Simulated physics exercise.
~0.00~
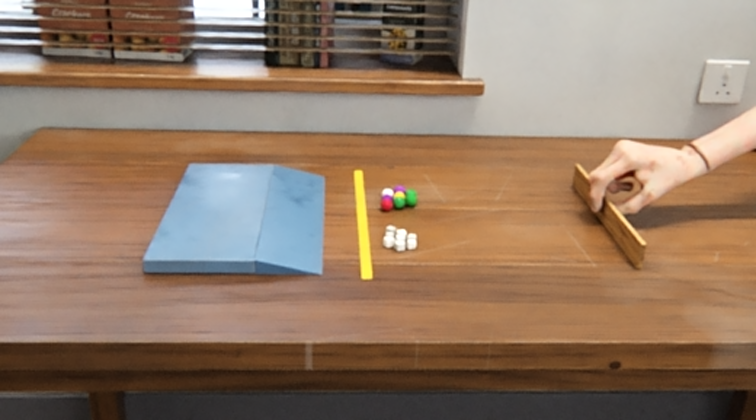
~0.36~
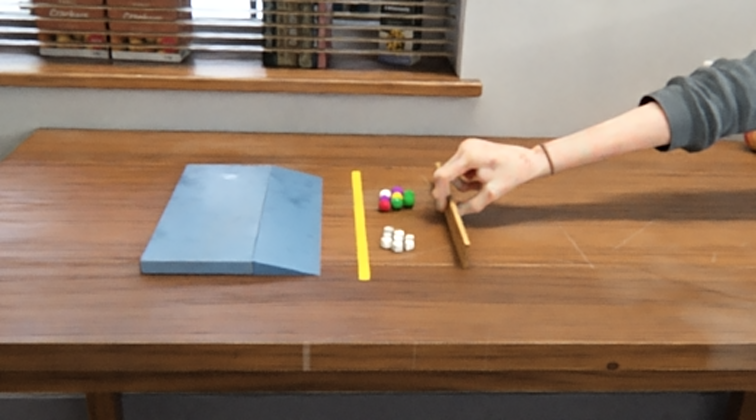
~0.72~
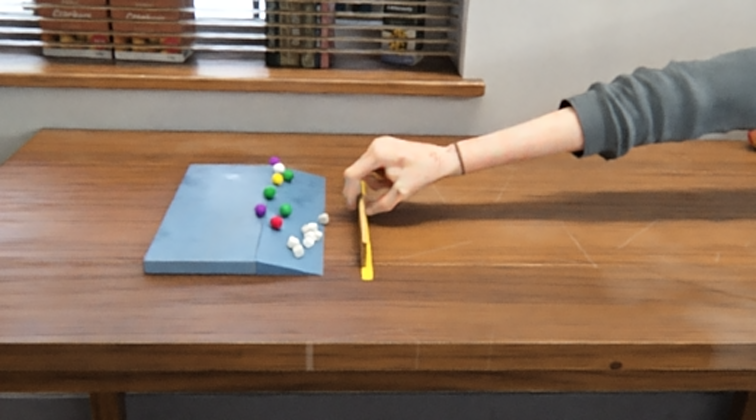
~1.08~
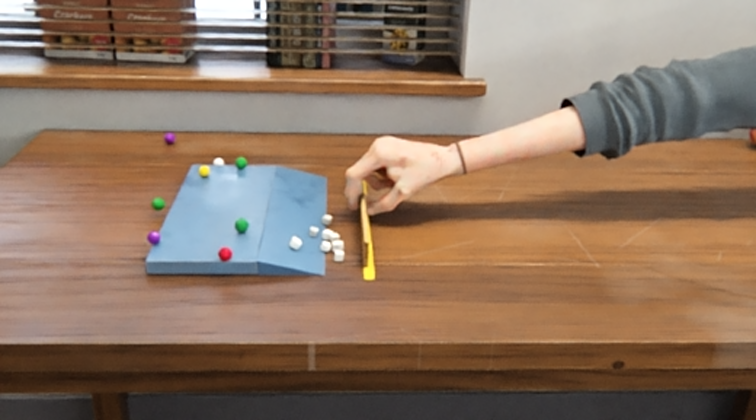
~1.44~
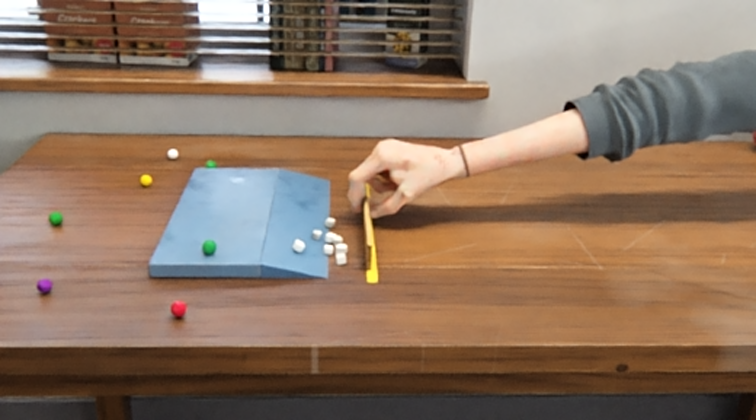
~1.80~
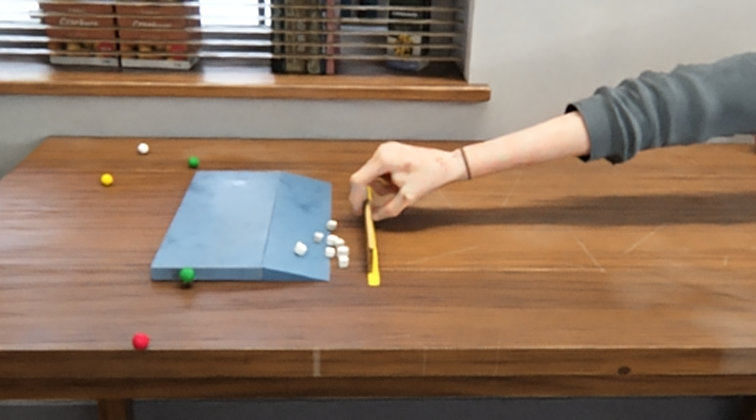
On a wooden table, a hand sweeping a wood strip to yellow tape, coloured balls rolling over a blue ramp, white pieces stopping low.
